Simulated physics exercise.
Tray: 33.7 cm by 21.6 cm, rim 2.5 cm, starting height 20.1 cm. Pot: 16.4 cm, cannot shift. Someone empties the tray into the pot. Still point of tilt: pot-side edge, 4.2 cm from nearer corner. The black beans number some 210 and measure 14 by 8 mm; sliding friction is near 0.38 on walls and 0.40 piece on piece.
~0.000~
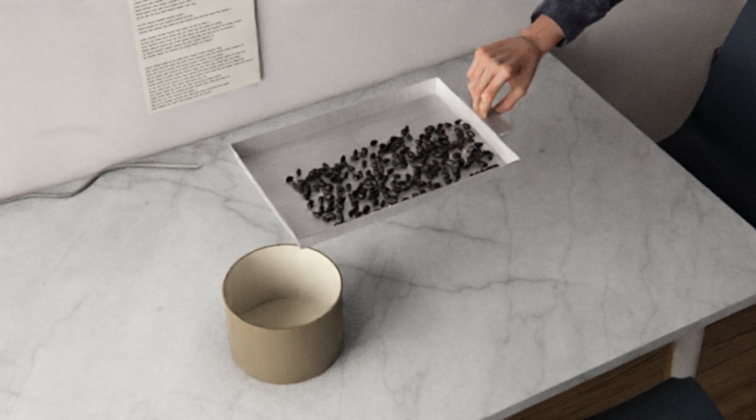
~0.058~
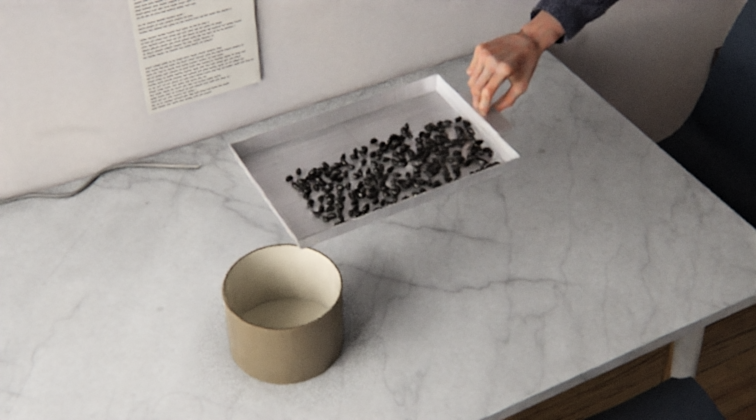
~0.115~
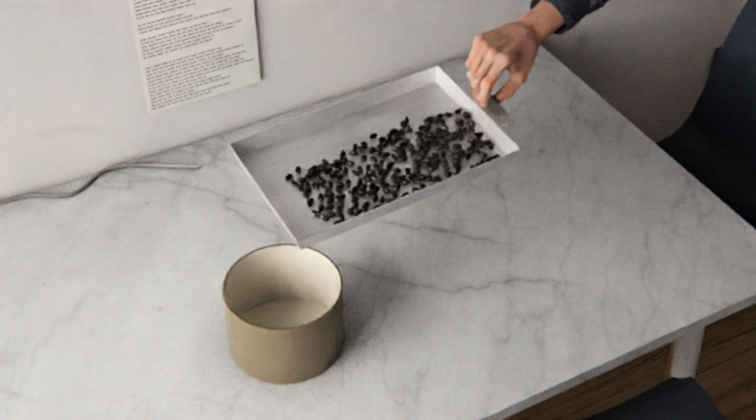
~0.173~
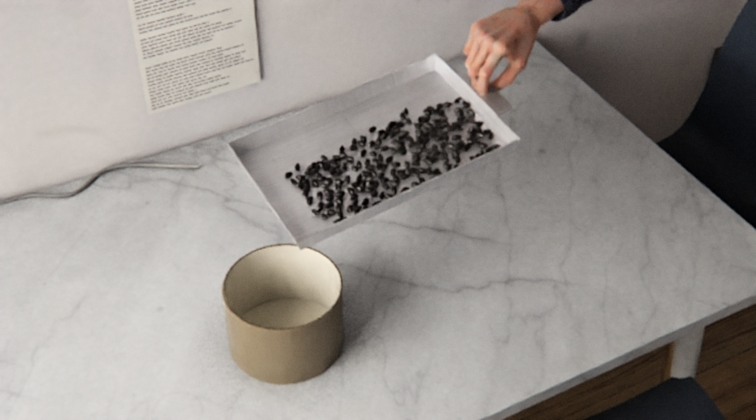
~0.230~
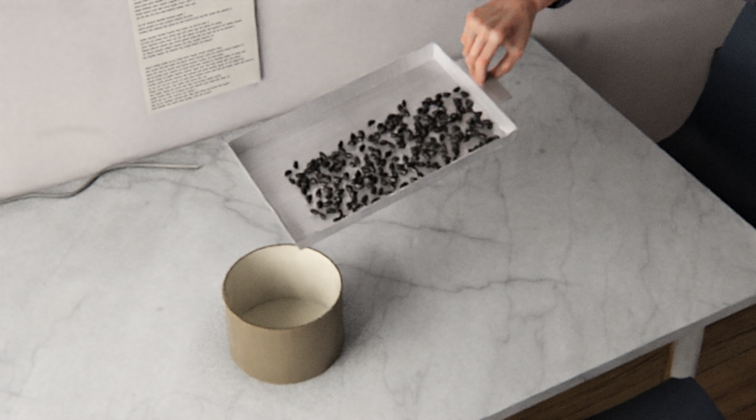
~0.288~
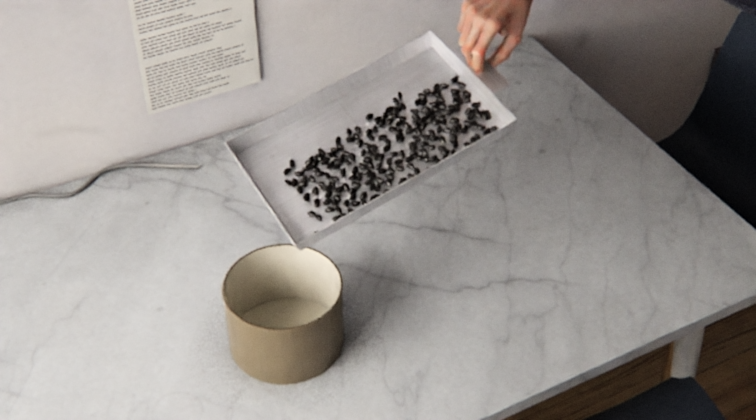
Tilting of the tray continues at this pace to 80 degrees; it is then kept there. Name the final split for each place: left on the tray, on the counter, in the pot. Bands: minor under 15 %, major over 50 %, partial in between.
At the end, left on the tray: A notable amount; counter: A slight amount; pot: The main share.
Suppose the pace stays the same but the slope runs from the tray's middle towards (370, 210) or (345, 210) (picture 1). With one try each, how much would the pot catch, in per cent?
70 and 90 %.
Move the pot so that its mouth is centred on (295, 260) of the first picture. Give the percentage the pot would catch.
I'd put it at around 25 per cent.
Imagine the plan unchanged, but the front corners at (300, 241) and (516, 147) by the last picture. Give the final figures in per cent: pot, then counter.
Pot: 65, counter: 25.
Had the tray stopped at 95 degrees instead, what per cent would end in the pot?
In that case some 80 per cent.
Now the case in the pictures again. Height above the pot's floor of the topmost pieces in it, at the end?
It stands at some 2.0 cm.
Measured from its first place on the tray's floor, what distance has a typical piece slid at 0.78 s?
Some 13 cm.
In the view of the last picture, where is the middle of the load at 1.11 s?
The middle of the load should be at about (277, 226) by then.
After 0.78 s, tilt 45 degrees; the tray holds 100 %, the pot 0 %.
After 1.11 s, tilt 66 degrees; the tray holds 70 %, the pot 15 %.
After 1.54 s, tilt 80 degrees; the tray holds 45 %, the pot 45 %.
At rest (3.4 s), tray 30 %, counter 5 %, pot 65 %.
